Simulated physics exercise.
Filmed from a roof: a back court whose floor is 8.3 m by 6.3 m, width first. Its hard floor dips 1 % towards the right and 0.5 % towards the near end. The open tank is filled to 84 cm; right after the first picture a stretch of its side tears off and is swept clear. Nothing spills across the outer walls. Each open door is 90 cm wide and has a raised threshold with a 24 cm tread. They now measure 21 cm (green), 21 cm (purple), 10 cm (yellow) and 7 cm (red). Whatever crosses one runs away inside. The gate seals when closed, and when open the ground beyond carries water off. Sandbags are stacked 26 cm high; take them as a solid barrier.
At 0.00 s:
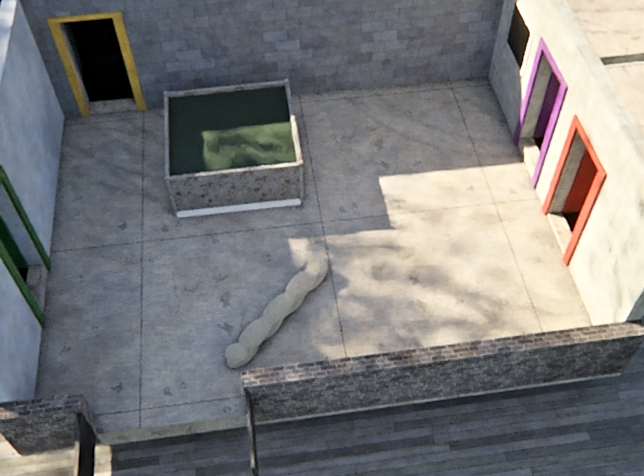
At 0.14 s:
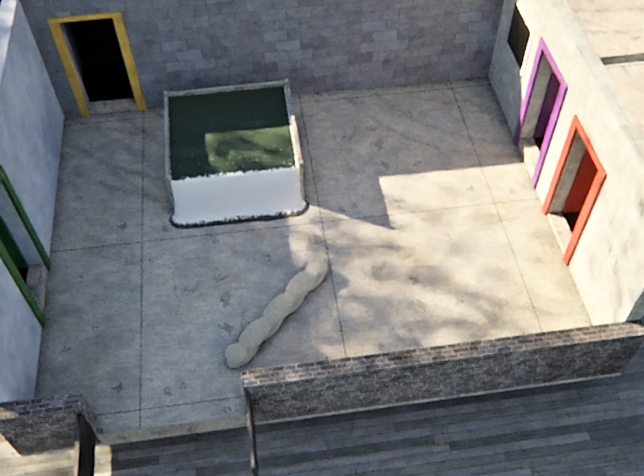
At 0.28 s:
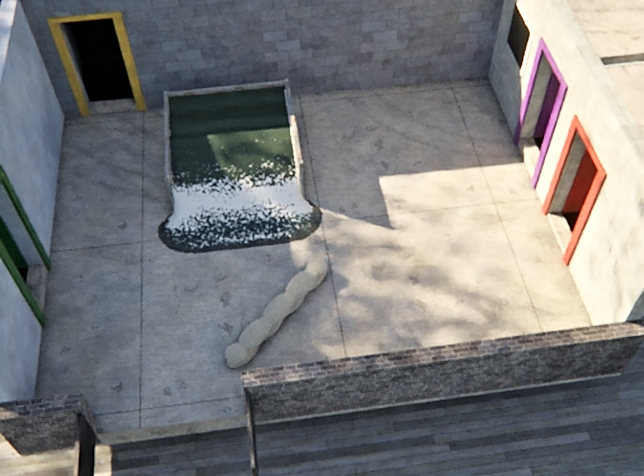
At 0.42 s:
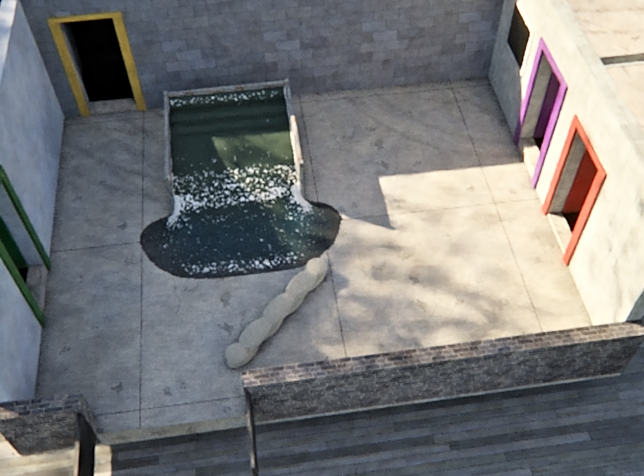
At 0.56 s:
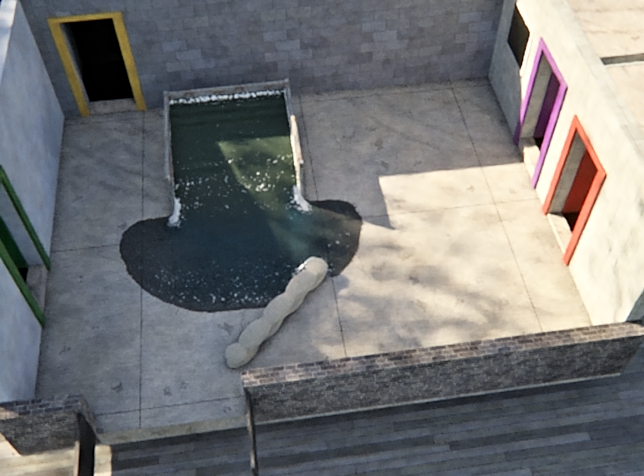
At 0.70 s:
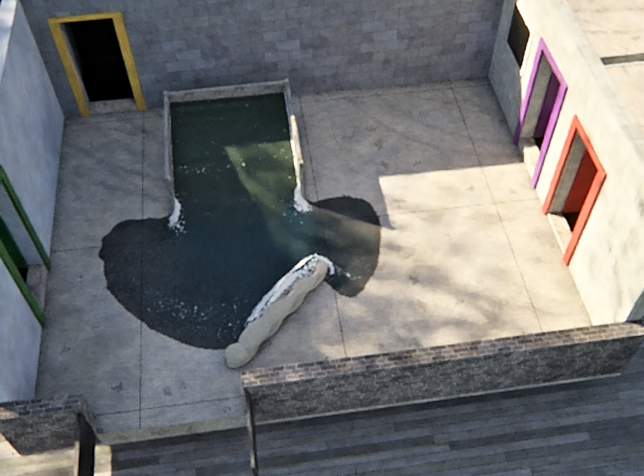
In a walled courtyard with colored door surrounds, the near side of a raised tank of dark water gives way, and water pours out, spreads across the pale floor to both sides and runs against a diagonal row of sandbags.
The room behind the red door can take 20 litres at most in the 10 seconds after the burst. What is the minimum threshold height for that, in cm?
Some 5.5 cm above the ground.
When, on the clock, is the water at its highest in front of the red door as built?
Around 4.5 s.
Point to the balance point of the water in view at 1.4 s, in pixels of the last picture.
Around (240, 219).
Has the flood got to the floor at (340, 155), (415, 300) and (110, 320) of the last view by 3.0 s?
In that order: Dry, under water, flooded.
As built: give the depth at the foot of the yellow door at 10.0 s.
Some 6.0 cm.
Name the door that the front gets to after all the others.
The yellow one.
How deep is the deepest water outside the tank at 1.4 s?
Up to some 45 cm.
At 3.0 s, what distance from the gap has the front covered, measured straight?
Some 6.2 m out.
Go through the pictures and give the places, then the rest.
The open tank at (231, 130) is whole and still, 84 cm deep; the red door at (571, 196) is dry, in the first frame.
Water pours out at (238, 193) and has run 0.3 m, to (183, 225); about 7 cm deep outside, 84 cm at the back, in the second frame.
The gap is at (238, 196), the front 0.8 m out at (195, 250); the back of the open tank holds 84 cm, in the third frame.
Water pours out at (239, 197) and has run 1.4 m, to (208, 275); about 13 cm deep outside, 78 cm at the back, in the fourth frame.
The front is at (256, 304), 2.0 m from the gap at (239, 198); 6.0 m2 of floor is wet, 71 cm left at the back, in the fifth frame.
The gap is at (239, 198), the front 2.7 m out at (236, 344); the back of the open tank holds 72 cm; 3.0 m in a straight line remain to the red door at (571, 196), in the sixth frame.
After 1.4 s water covers 35 % of the floor, deepest (45 cm) near (289, 288); it has not reached the red door.
After 3.0 s water covers 45 % of the floor, deepest (38 cm) near (32, 426); it has not reached the red door.
After 10.0 s water covers 90 % of the floor, deepest (8 cm) near (501, 106); 6 cm at the red door, 8 litres in over its 7 cm threshold.
At the red door as built, the water arrived by 3.7 s and peaked near 10 cm at 4.6 s.
With a threshold of 4.5 cm, 32 litres would have come in within the 10 s; with 6.5 cm, 11 litres. So under 20 litres takes about 5.5 cm.
